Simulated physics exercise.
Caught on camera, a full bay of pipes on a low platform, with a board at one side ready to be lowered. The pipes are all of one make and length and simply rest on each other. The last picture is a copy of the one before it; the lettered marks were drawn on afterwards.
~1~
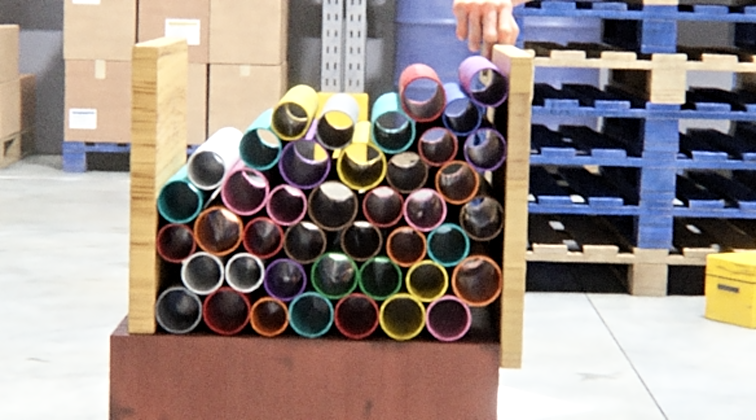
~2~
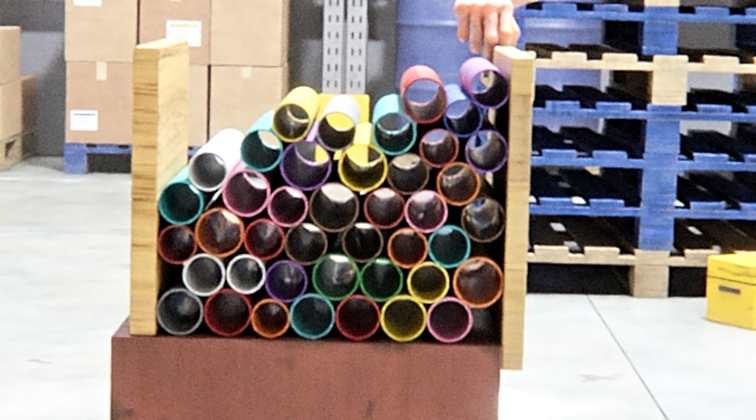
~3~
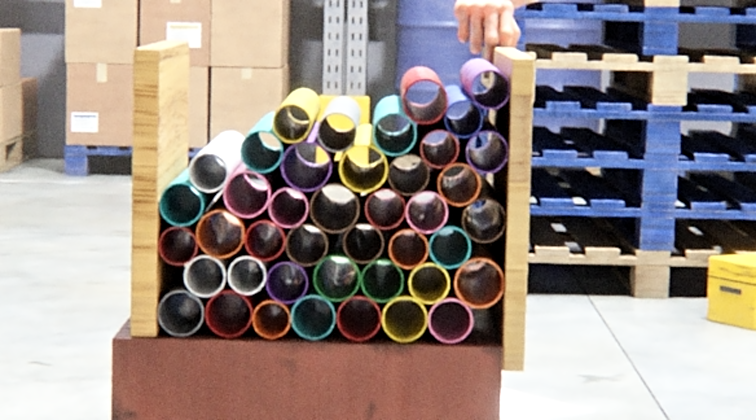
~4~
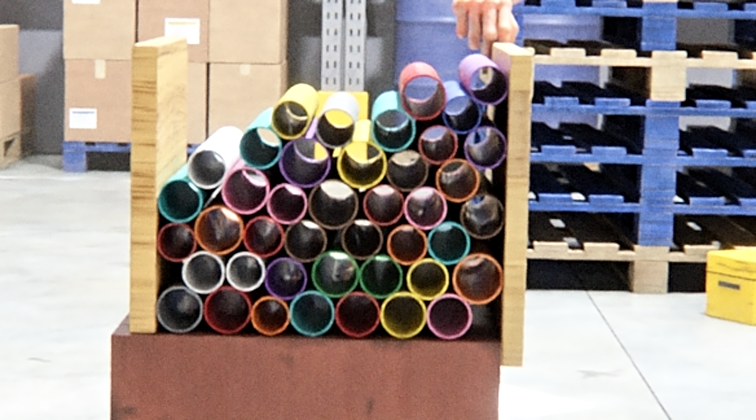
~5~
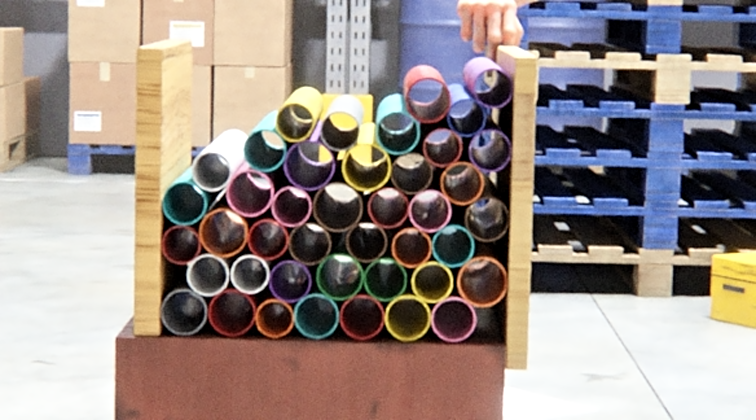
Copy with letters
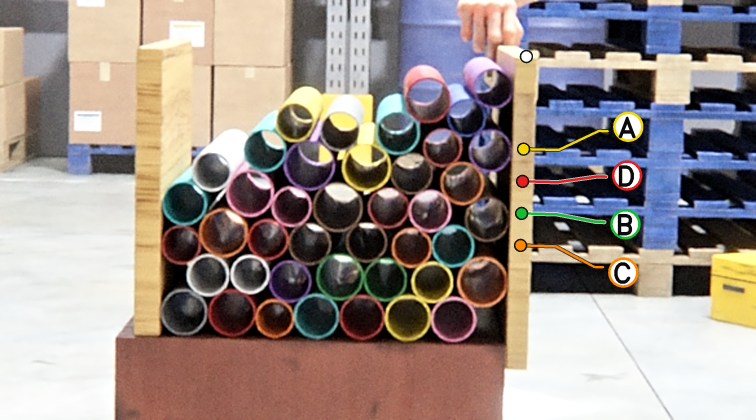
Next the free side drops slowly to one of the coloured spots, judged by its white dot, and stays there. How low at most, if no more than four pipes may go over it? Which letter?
No lower than C.
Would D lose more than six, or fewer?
Fewer than six.
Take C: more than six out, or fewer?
At C, fewer than six.
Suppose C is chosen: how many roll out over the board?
The count is three.
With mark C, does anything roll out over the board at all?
Yes, at C.
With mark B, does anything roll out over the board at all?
At B: Yes.
On the copy, A at (523, 149); B at (521, 214); C at (520, 246); D at (522, 181); the white dot at (526, 56).
On C. First, top of the board (513, 139).
Then, top of the board (510, 235).
Finally, top of the board (509, 244), three out over the board.
By contrast, A none out over the board; B one out over the board; D one out over the board.
